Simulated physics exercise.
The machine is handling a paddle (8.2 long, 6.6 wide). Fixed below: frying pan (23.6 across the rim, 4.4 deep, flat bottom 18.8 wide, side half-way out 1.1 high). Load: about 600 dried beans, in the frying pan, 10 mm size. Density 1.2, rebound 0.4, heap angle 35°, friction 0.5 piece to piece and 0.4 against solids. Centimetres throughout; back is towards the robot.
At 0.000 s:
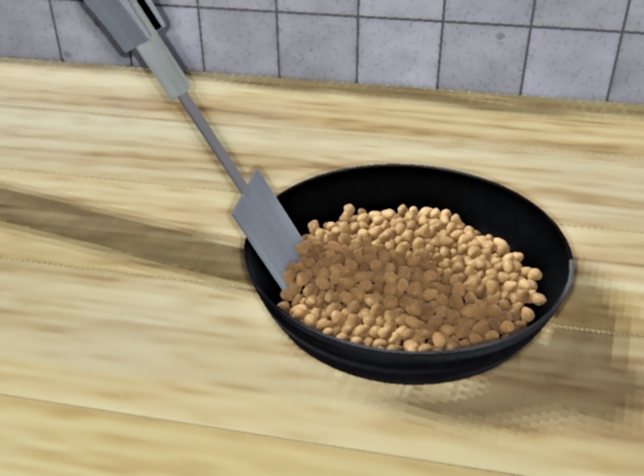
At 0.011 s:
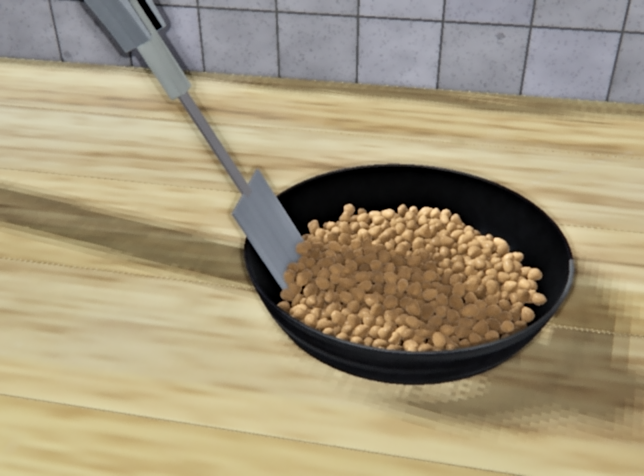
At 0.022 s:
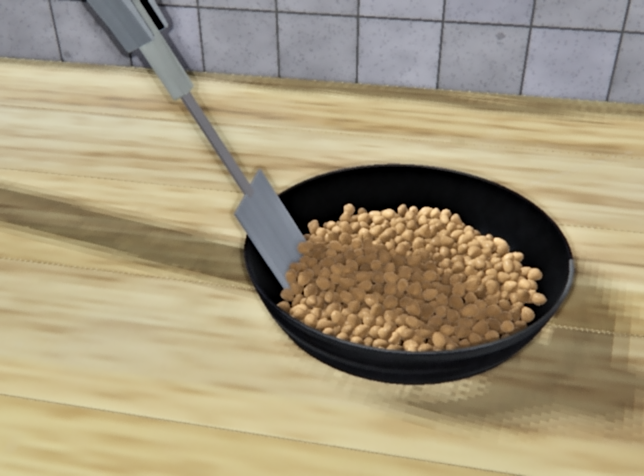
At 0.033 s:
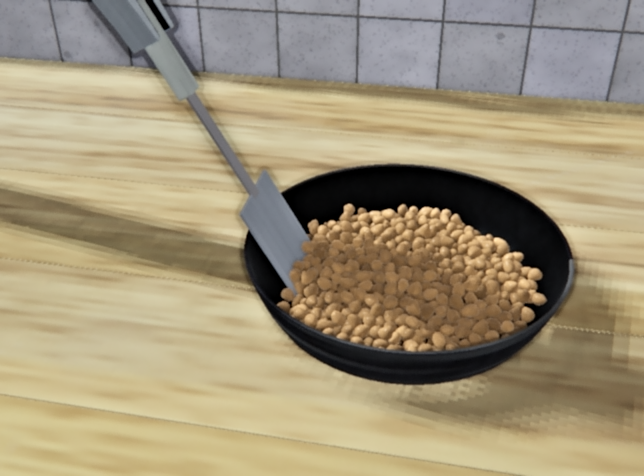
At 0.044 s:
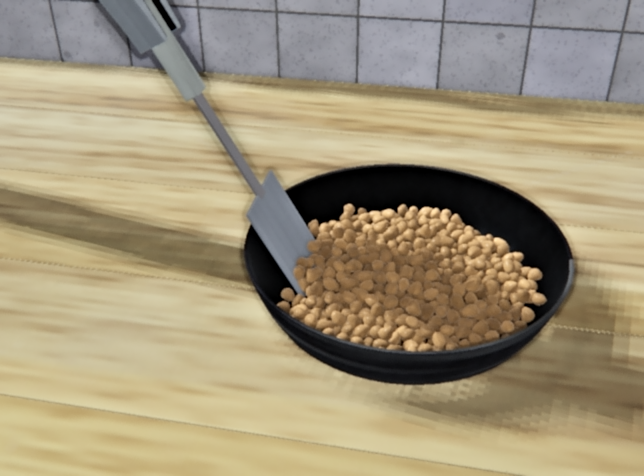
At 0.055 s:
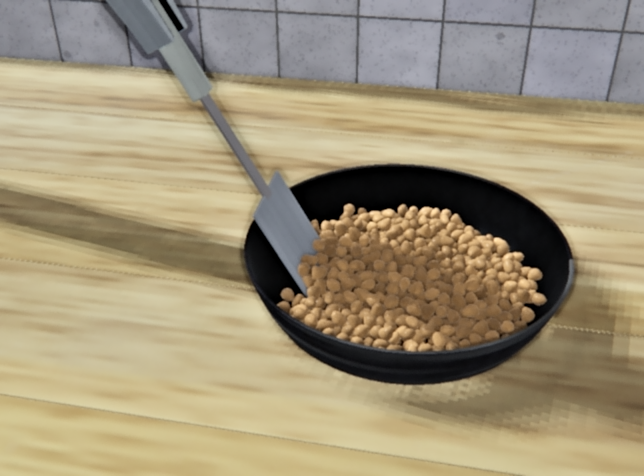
In the video, a gray paddle held by a machine rests at the left side of a black frying pan full of tan beans on a wooden surface, then shifts slightly to the right while the beans barely move.
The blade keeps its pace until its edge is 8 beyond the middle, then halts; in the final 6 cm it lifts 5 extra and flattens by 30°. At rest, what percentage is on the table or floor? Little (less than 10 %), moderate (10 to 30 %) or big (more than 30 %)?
On the table or floor the share is little, less than 10 %.
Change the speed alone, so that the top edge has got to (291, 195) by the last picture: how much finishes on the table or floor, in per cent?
About 15 per cent.
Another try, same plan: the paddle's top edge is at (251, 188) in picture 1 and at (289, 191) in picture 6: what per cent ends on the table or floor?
Some 10 per cent.
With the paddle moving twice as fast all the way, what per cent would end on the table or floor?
Then about 15 per cent.
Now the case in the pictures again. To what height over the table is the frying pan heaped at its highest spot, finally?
About 5.5 cm.
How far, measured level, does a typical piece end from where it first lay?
Some 3 cm.
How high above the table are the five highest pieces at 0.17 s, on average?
Roughly 4 cm.
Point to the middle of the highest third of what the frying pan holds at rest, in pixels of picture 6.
Around (509, 273).
After 0.17 s, sloping 61°, highest piece 4 above the table; 605 in the frying pan.
After 0.29 s, sloping 49°, highest piece 6 above the table; 605 in the frying pan.
After 0.55 s, sloping 31°, highest piece 5 above the table; 588 in the frying pan, 15 on the table or floor, 2 on the blade or in flight.
After 1.60 s, sloping 31°, highest piece 5 above the table; 588 in the frying pan, 17 on the table or floor.
In the end, 588 in the frying pan, 17 on the table or floor. That is 3 % on the table or floor.
